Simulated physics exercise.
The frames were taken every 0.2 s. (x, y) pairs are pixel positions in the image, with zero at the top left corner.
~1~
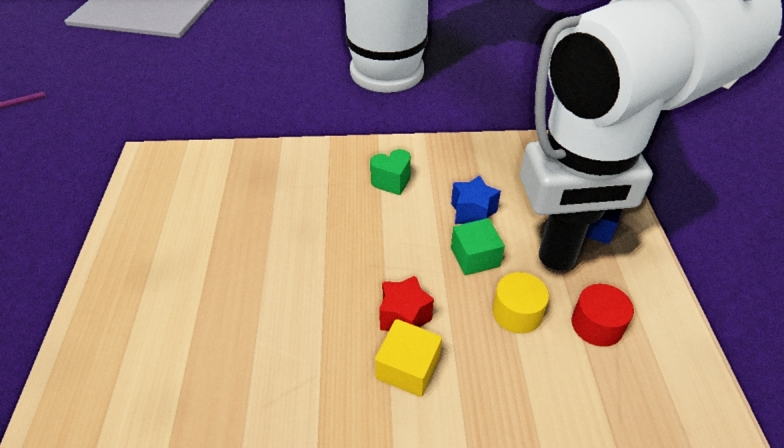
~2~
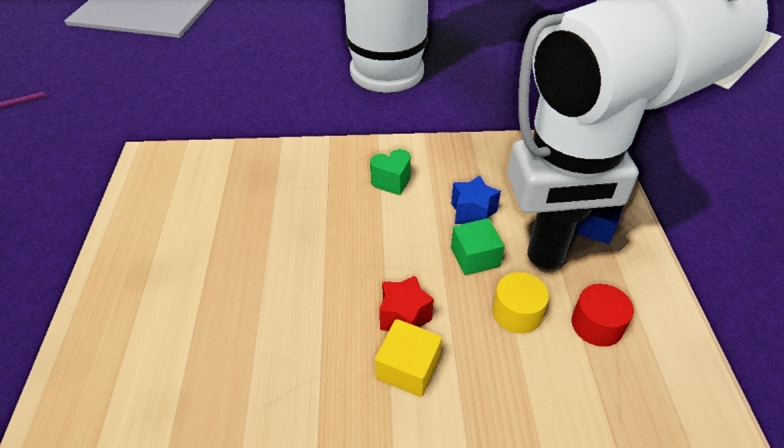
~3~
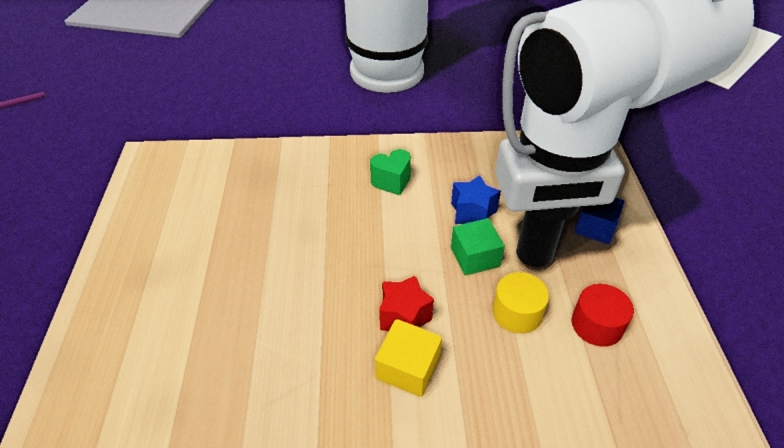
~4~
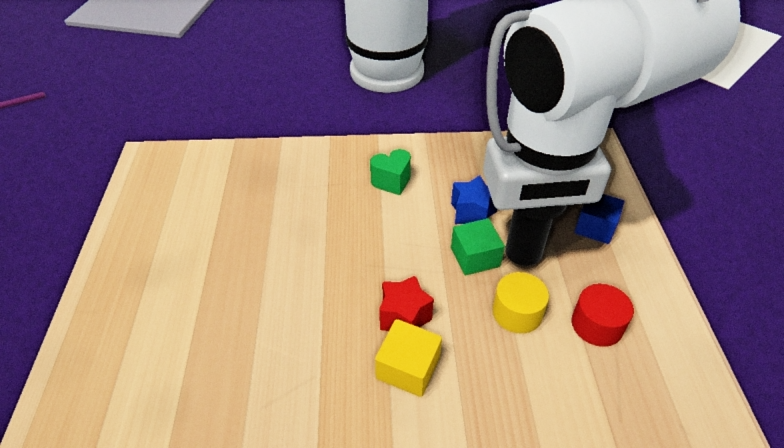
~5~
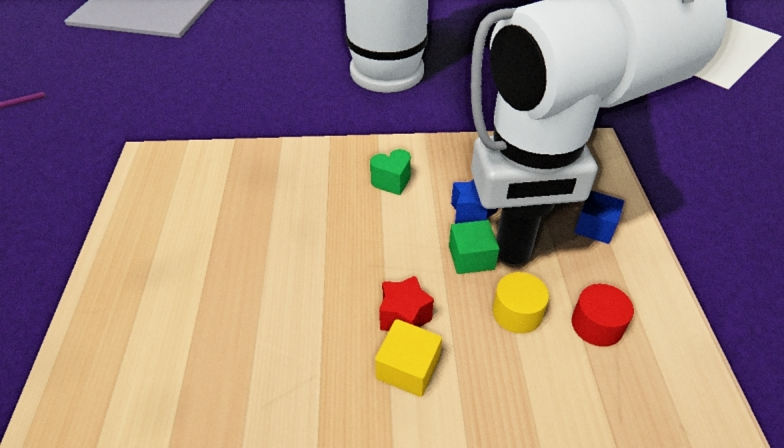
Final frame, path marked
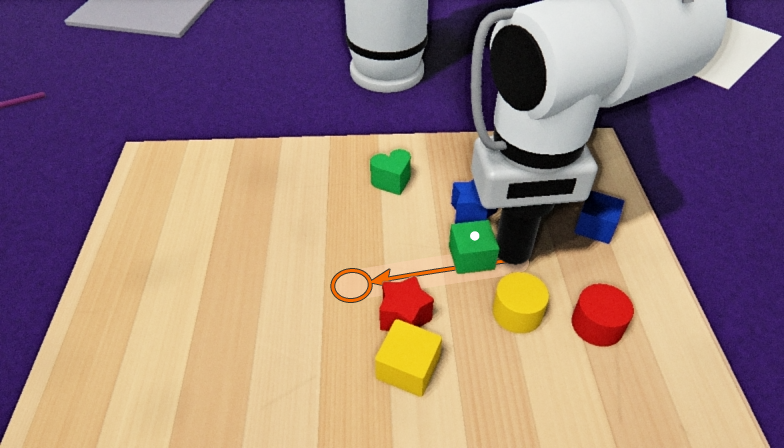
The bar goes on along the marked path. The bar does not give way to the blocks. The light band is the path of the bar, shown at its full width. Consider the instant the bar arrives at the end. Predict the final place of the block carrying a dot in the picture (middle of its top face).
The answer is (403, 224).
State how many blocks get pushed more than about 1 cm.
By the end of the path, one block has moved more than about a centimetre.
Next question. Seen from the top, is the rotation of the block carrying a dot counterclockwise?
No, I don't think so.
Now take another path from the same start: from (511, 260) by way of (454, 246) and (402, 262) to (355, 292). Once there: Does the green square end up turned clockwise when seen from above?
Yes.
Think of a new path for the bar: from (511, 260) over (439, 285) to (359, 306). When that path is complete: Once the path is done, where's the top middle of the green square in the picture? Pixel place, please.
Its top middle is near (432, 233).
The line goes straight from (511, 260) to (352, 285); the dot is on the green square.
The first path, step by step. One third of the way, bar at (459, 259); green square at (425, 231), turned 50° clockwise.
Two thirds of the way, bar at (405, 267); green square at (403, 225), turned 80° clockwise.
At the end, bar at (351, 276); red star-shaped block unmoved; green square at (403, 224), turned 80° clockwise.
